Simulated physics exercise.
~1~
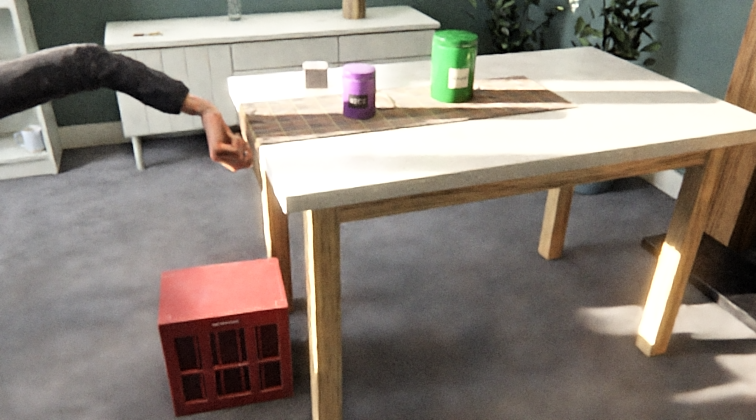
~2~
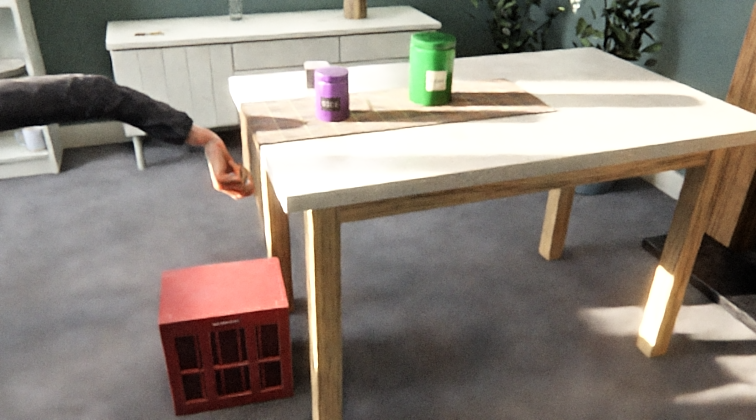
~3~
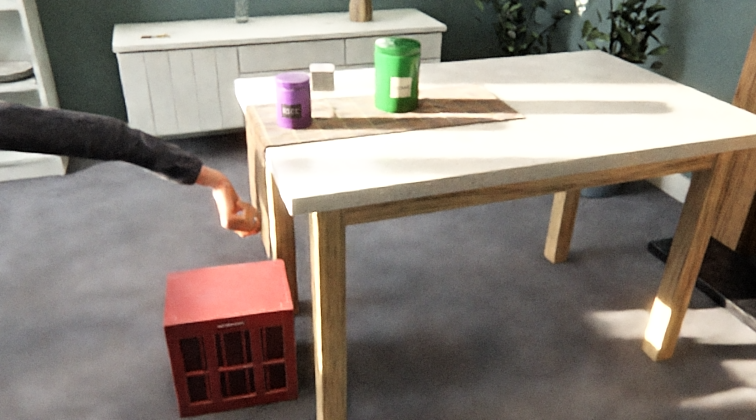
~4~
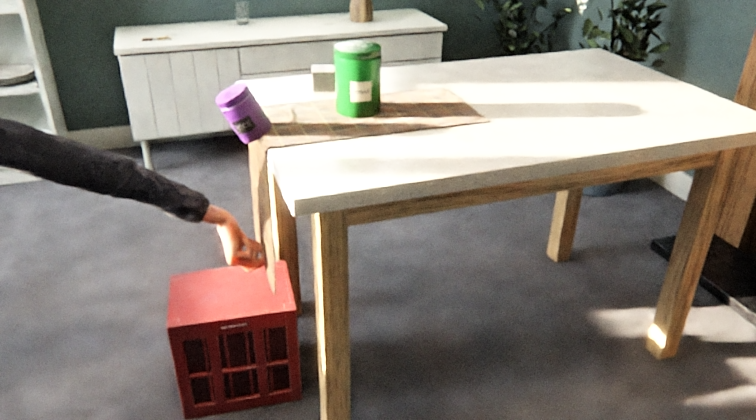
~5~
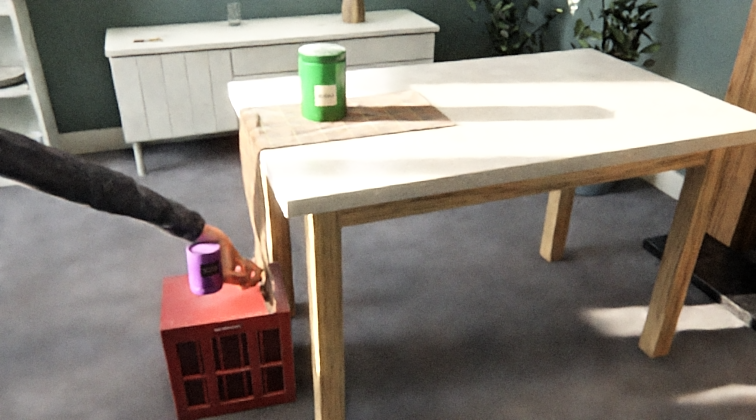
Brown cloth sliding left over a table end as a hand lowers, tipping a purple jar off while a green canister stays upright.
